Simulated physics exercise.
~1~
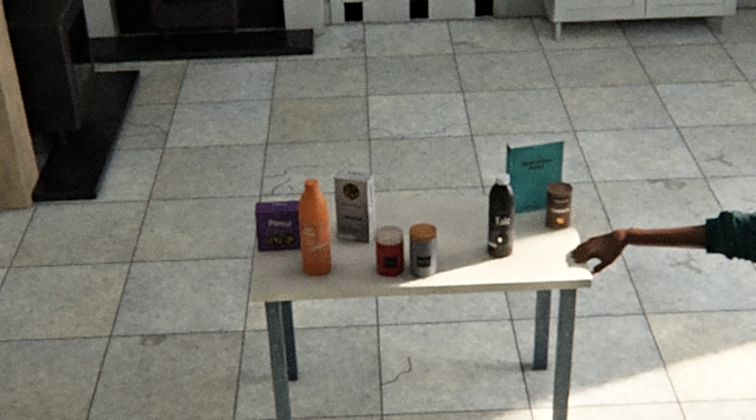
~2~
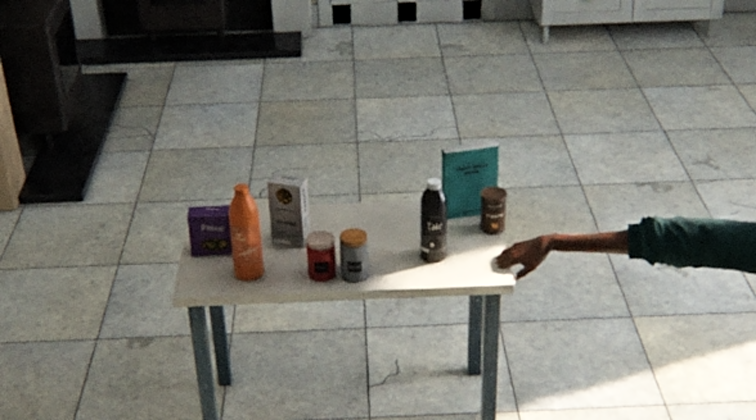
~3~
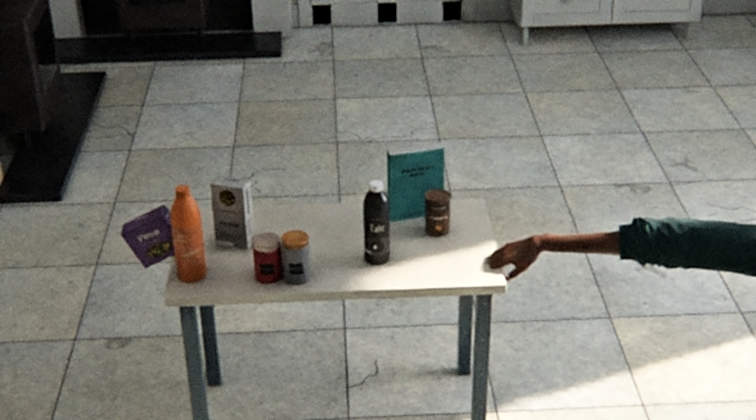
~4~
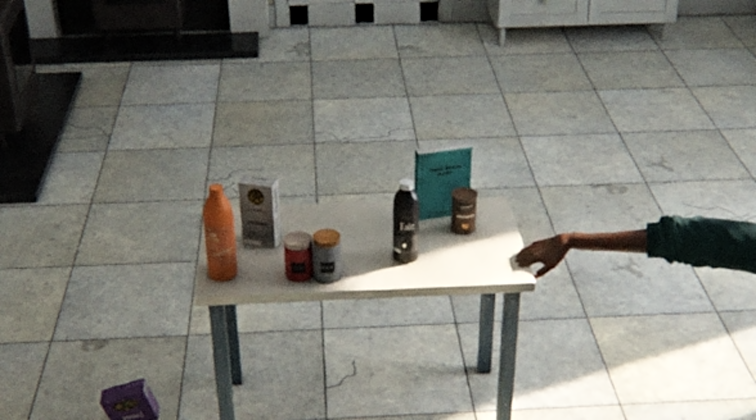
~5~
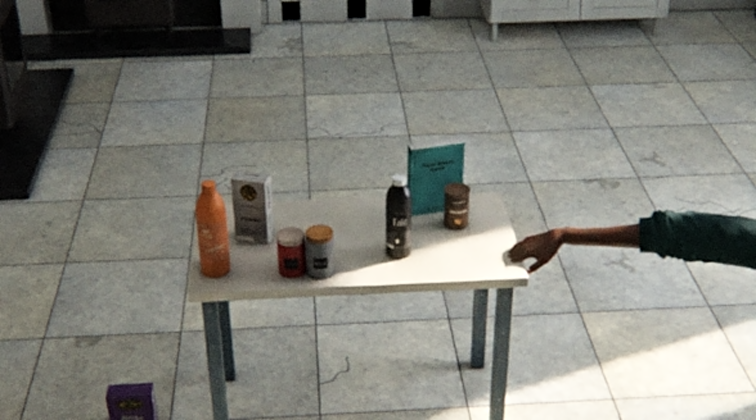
A dark-skinned hand in a dark green sleeve grips the right end of a small pale table on a grey tiled floor, seen from above. A purple packet, an orange bottle and a white packet stand at the left, red and grey jars near the middle, and a black bottle, turquoise book and brown tin towards the right. The hand shoves the table left, and the purple packet leans at the left end. The table is jerked back right, and the packet drops to the floor. It rests there at lower left while everything else stays standing.
